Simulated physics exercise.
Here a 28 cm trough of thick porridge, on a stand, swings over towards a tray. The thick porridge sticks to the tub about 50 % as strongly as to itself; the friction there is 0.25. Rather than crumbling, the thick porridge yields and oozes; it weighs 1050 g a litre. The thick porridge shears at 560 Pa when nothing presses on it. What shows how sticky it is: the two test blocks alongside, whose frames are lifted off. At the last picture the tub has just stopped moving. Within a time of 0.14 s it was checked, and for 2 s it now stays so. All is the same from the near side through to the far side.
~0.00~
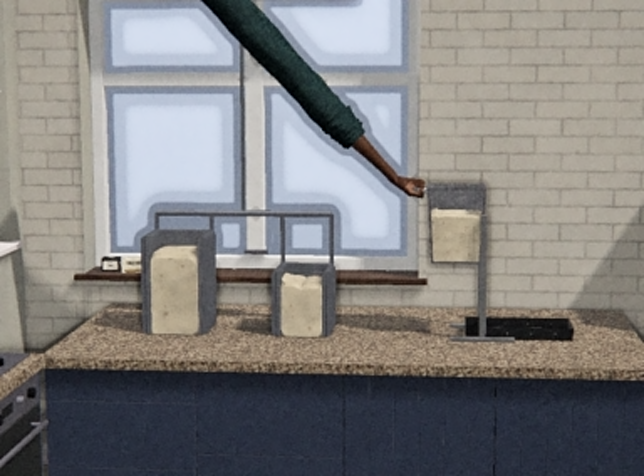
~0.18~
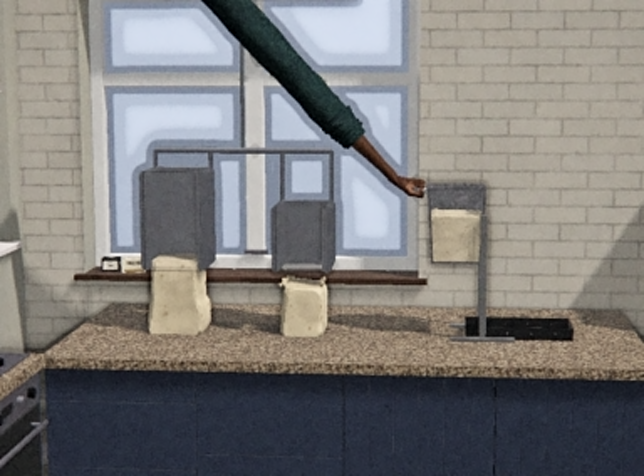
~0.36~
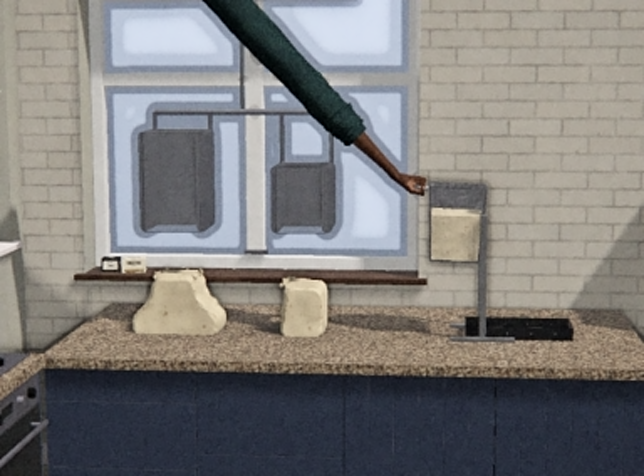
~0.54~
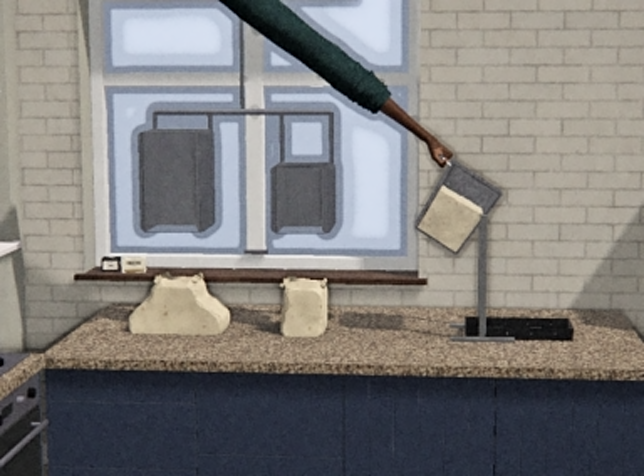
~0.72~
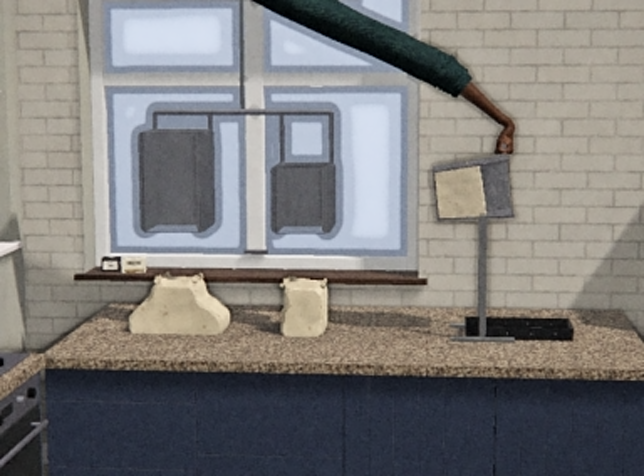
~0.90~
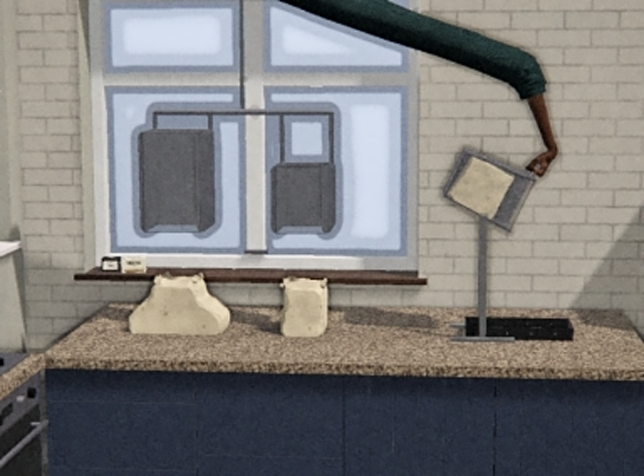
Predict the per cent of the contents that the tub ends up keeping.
The tub ends up keeping roughly 0 %.
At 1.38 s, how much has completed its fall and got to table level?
7 %.
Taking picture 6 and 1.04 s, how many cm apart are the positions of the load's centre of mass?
Looks like around 8 cm to me.
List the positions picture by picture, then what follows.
The first frame shows handle-side rim at (430, 188), tilt 0 degrees; top of the thick porridge at (432, 216); blocks stand 32 cm, 21 cm (left to right).
The second frame shows handle-side rim at (430, 188), tilt 0 degrees; top of the thick porridge at (432, 216); blocks stand 29 cm, 20 cm (left to right).
The third frame shows handle-side rim at (431, 186), tilt 2 degrees; top of the thick porridge at (437, 214); blocks stand 22 cm, 20 cm (left to right).
The fourth frame shows handle-side rim at (455, 164), tilt 33 degrees; top of the thick porridge at (443, 191); blocks stand 21 cm, 20 cm (left to right).
The fifth frame shows handle-side rim at (509, 161), tilt 84 degrees; top of the thick porridge at (476, 167); blocks stand 21 cm, 20 cm (left to right).
The sixth frame shows handle-side rim at (535, 182), tilt 115 degrees; top of the thick porridge at (473, 159); blocks stand 21 cm, 20 cm (left to right).
After 1.04 s, the tub is at 115 degrees and holds 99 %.
After 1.21 s, the tub is at 115 degrees and holds 27 %.
After 1.38 s, the tub is at 115 degrees and holds 0 %.
After 1.55 s, the tub is at 115 degrees and holds 0 %.
After 2.90 s, at the end, the tub is at 115 degrees and holds 0 %.
